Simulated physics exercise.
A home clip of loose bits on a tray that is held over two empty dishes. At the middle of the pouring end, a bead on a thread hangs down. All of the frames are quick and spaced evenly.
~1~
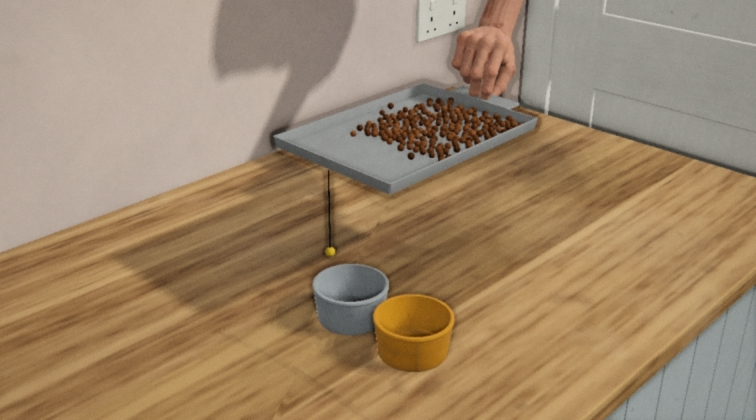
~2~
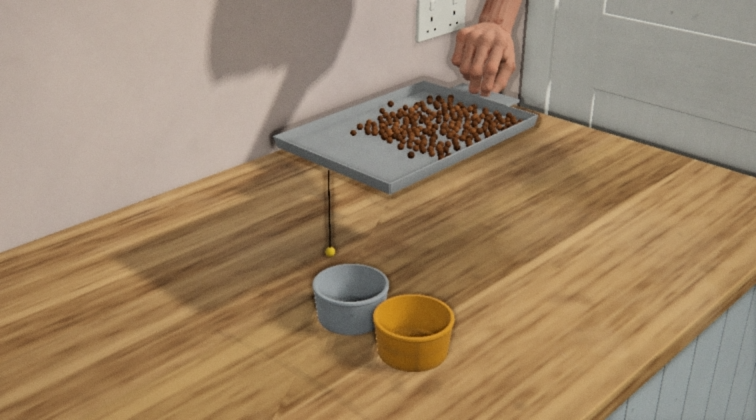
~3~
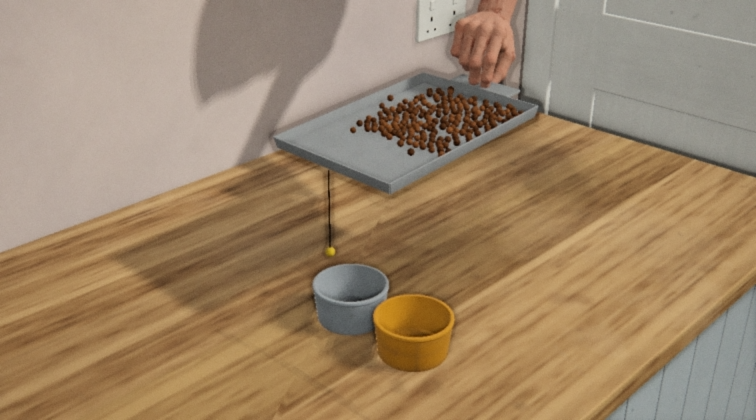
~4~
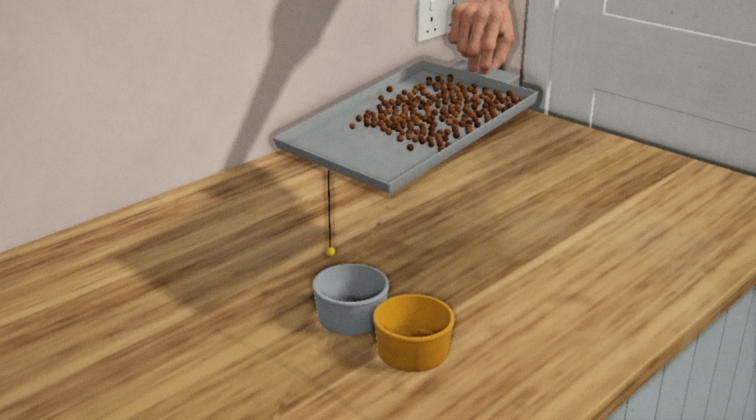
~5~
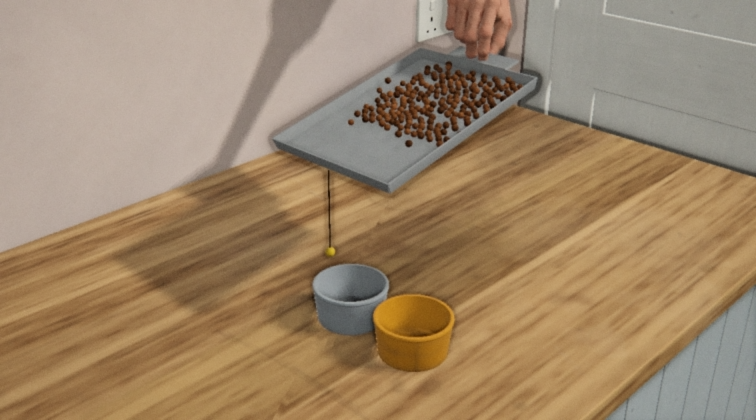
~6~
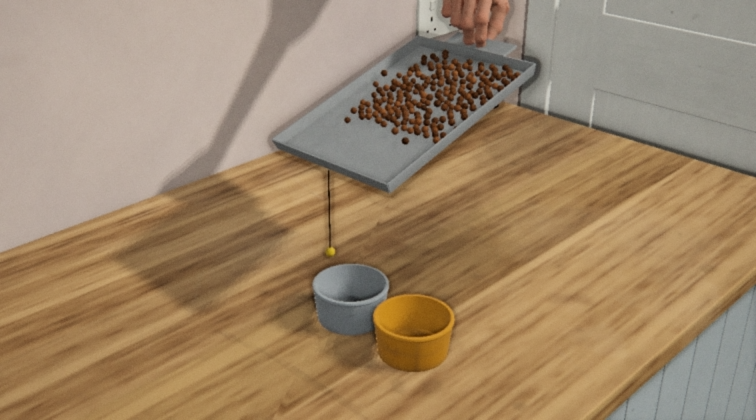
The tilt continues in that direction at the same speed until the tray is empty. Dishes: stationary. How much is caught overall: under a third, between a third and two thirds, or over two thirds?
The share caught will be small, beneath a third of the load.
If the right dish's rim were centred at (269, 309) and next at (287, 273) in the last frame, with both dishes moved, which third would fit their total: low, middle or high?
Less than a third; the middle third.
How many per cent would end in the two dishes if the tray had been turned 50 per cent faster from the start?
About 10 %.
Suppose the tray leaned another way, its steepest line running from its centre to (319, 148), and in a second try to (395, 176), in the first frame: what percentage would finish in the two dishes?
It comes to about 0 per cent the first time and about 50 per cent the second.
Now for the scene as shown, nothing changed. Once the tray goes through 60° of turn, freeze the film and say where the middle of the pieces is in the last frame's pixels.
Check around (325, 159) in the last picture.
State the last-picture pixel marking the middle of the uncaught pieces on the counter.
My estimate puts the centre near (257, 314).
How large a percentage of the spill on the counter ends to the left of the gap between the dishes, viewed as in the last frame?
That would be roughly 100 per cent.
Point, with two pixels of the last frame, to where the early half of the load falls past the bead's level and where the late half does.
Near (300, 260) to start, and near (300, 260) afterwards.
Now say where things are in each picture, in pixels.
The first picture shows corners of the pouring end at (277, 136) and (390, 182), level; middle of the load at (435, 129), cereal balls; left dish at (325, 311); right dish at (387, 346); bead on its thread at (330, 252).
The second picture shows corners of the pouring end at (277, 136) and (390, 182), level; middle of the load at (435, 127).
The third picture shows corners of the pouring end at (277, 136) and (390, 182), tipped barely, level across its low end; middle of the load at (435, 121).
The fourth picture shows corners of the pouring end at (276, 137) and (389, 182), tipped a little, level across its low end; middle of the load at (435, 113).
The fifth picture shows corners of the pouring end at (276, 138) and (388, 182), tipped a little, level across its low end; middle of the load at (433, 104).
The sixth picture shows corners of the pouring end at (275, 139) and (387, 182), tipped clearly, level across its low end; middle of the load at (430, 97); left dish at (325, 311); right dish at (387, 346).
Soon after the last picture, tray tipped steeply; about two thirds on the tray; a stray few in the left dish; about a quarter outside both; a small part in the air.
A little later, tray tipped right over; about a quarter on the tray; a small part in the left dish; about a third outside both; about a quarter in the air.
Later still, tray tipped past a quarter turn; about a quarter in the left dish; most outside both.
At rest, tray tipped past a quarter turn; none in the right dish; about a quarter in the left dish; most outside both.
